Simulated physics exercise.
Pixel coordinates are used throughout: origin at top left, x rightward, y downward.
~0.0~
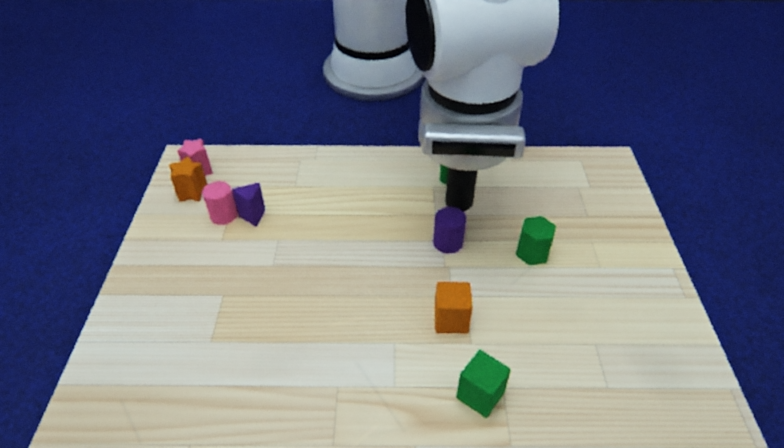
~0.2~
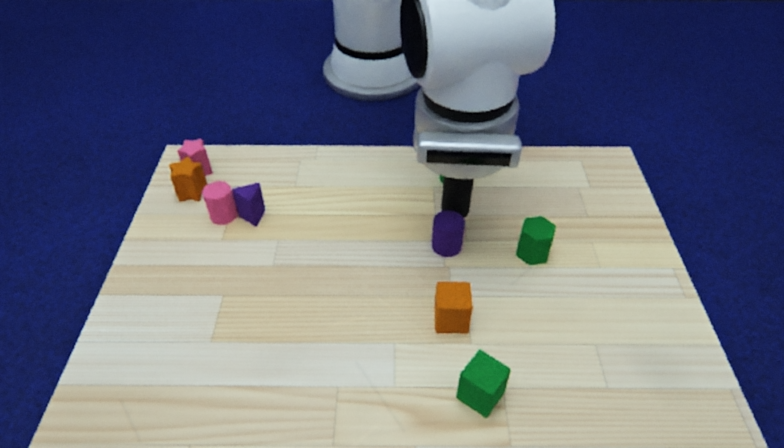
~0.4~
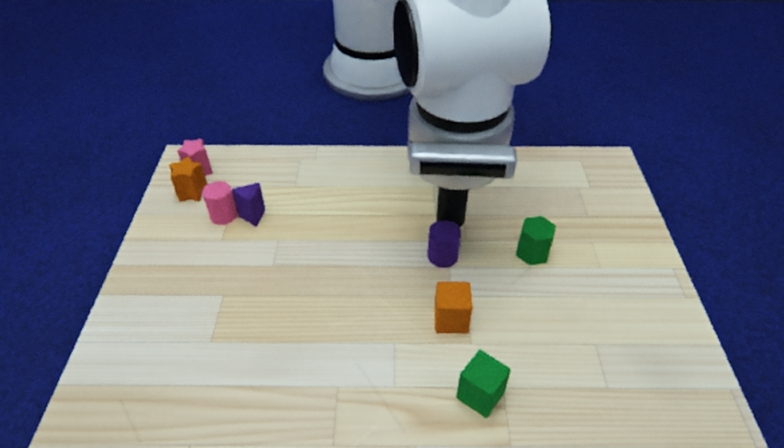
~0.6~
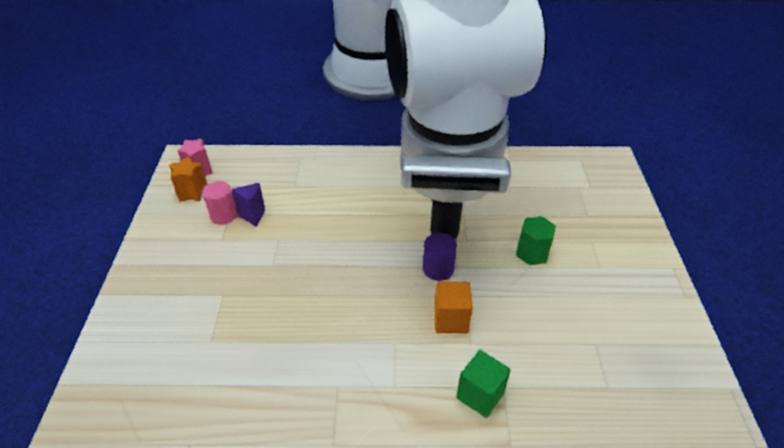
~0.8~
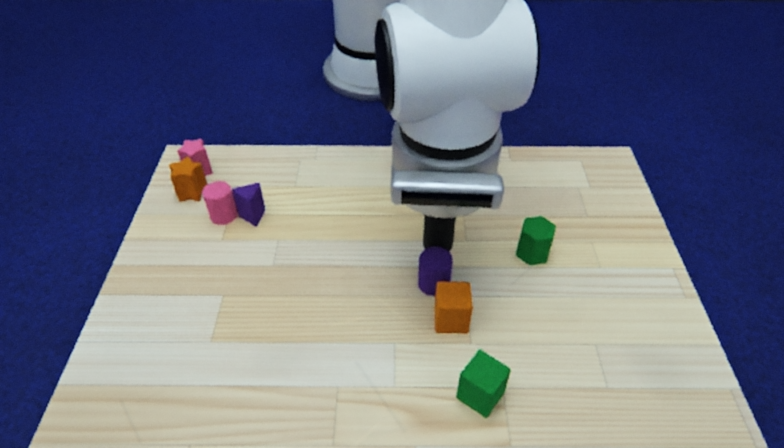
A white robot arm with a black pusher reaches over a pale wooden tabletop surrounded by blue, seen from above at the front. A purple cylinder sits at the pusher's tip, with a green block to its right, orange and green cubes nearer, and pink, orange and purple blocks at far left. The arm slowly pushes the cylinder nearer and slightly left, close beside the orange cube, while the camera stays still.
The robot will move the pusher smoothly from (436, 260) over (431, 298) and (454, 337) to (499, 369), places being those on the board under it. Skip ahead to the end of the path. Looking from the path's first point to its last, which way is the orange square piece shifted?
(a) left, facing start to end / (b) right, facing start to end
Option a.
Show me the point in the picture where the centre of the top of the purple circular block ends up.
When the path ends, it will be at (424, 325).
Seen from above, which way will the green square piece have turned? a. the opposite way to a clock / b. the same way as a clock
I'll go with b - the same way as a clock.
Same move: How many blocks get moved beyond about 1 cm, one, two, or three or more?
The count will be 3 or more.
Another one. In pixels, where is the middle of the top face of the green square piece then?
Its top middle will sit at (515, 412).
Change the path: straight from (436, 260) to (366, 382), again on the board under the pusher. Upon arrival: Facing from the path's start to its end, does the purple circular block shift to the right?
The answer is no.
What follows on the original path. One third of the way, pusher (433, 285); purple circular block (424, 299); orange square piece (457, 314), turned 75° anticlockwise.
Two thirds of the way, pusher (456, 324); purple circular block (424, 325); orange square piece (485, 341), turned 95° anticlockwise; green square piece (492, 380), turned 20° clockwise.
At the end, pusher (502, 356); purple circular block (424, 325); orange square piece (535, 377), turned 90° anticlockwise; green square piece (515, 412), turned 90° clockwise.
